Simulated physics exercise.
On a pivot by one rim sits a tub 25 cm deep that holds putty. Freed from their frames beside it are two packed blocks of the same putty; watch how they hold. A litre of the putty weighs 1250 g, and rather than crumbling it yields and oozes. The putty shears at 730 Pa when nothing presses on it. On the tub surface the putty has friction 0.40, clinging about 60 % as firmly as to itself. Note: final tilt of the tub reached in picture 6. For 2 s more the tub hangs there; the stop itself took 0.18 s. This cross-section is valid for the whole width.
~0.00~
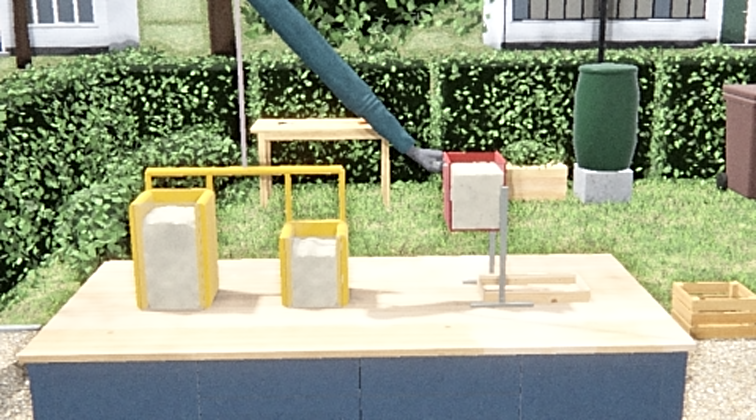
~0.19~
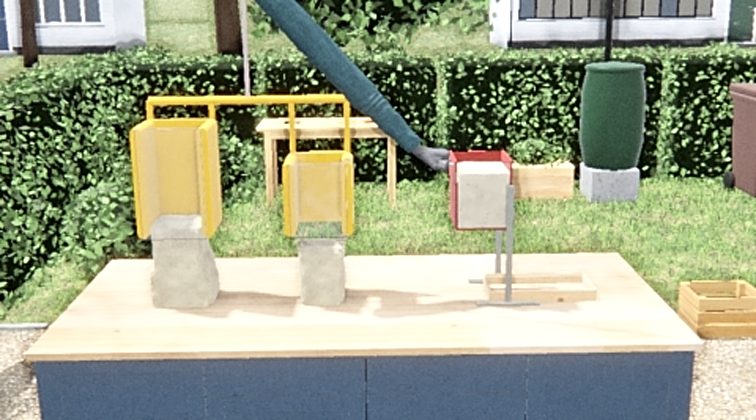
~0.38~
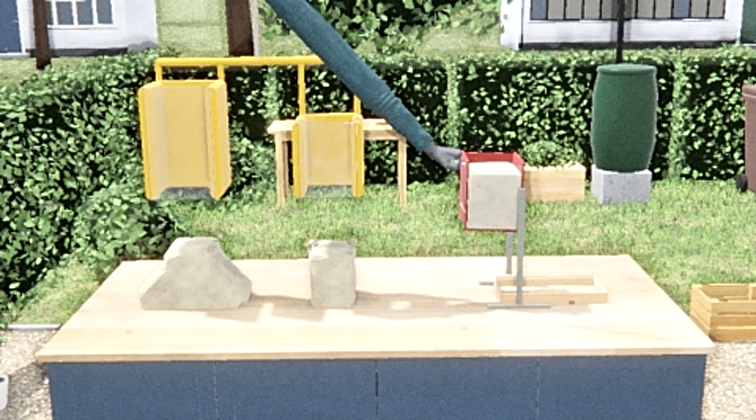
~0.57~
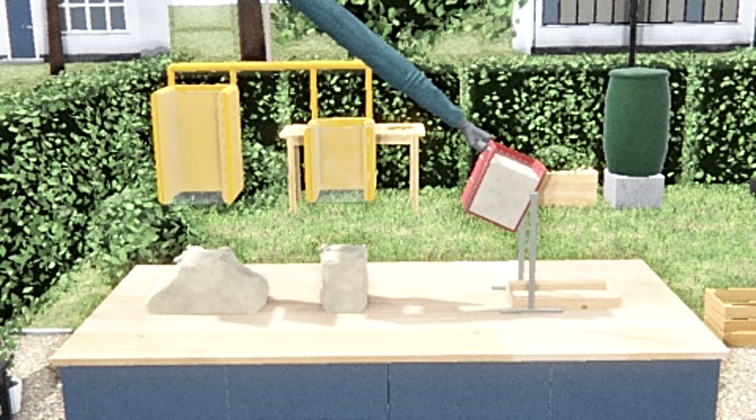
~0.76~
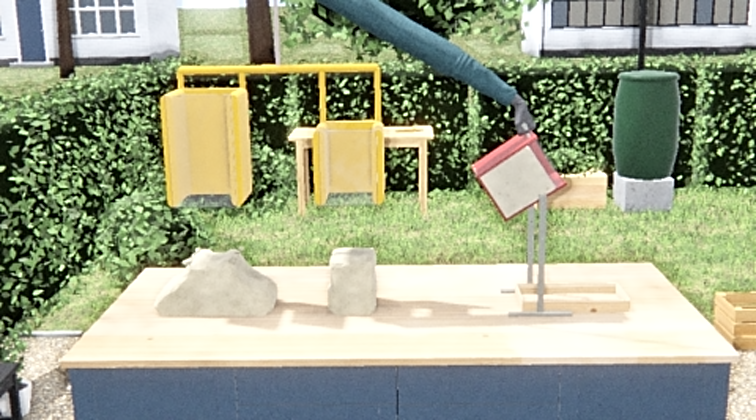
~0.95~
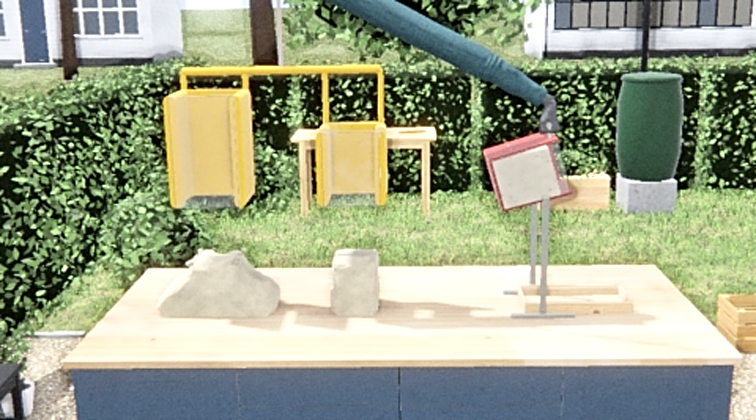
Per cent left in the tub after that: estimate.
Roughly 100 percent.
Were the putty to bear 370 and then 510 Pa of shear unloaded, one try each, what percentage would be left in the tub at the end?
In turn about 100 %, 100 %.
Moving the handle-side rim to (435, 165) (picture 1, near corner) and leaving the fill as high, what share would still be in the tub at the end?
I'd say around 100 percent would remain in the tub at the end.
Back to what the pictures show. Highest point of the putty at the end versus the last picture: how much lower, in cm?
Roughly 0 cm.
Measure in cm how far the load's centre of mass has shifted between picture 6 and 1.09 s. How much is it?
I'd estimate roughly 0 centimetres.
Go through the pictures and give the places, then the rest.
In the first frame, handle-side rim at (451, 164), tilt 0 degrees; top of the putty at (495, 173); blocks stand 35 cm, 22 cm (left to right).
In the second frame, handle-side rim at (457, 163), tilt 0 degrees; top of the putty at (501, 172); blocks stand 32 cm, 22 cm (left to right).
In the third frame, handle-side rim at (469, 163), tilt 2 degrees; top of the putty at (474, 174); blocks stand 23 cm, 22 cm (left to right).
In the fourth frame, handle-side rim at (497, 149), tilt 25 degrees; top of the putty at (493, 162); blocks stand 21 cm, 22 cm (left to right).
In the fifth frame, handle-side rim at (537, 139), tilt 57 degrees; top of the putty at (526, 149); blocks stand 21 cm, 22 cm (left to right).
In the sixth frame, handle-side rim at (558, 141), tilt 74 degrees; top of the putty at (543, 148); blocks stand 21 cm, 22 cm (left to right).
After 1.09 s, the tub is at 74 degrees and holds 100 %.
After 1.26 s, the tub is at 74 degrees and holds 100 %.
After 1.43 s, the tub is at 74 degrees and holds 100 %.
After 1.60 s, the tub is at 74 degrees and holds 100 %.
After 2.95 s, at the end, the tub is at 74 degrees and holds 100 %.
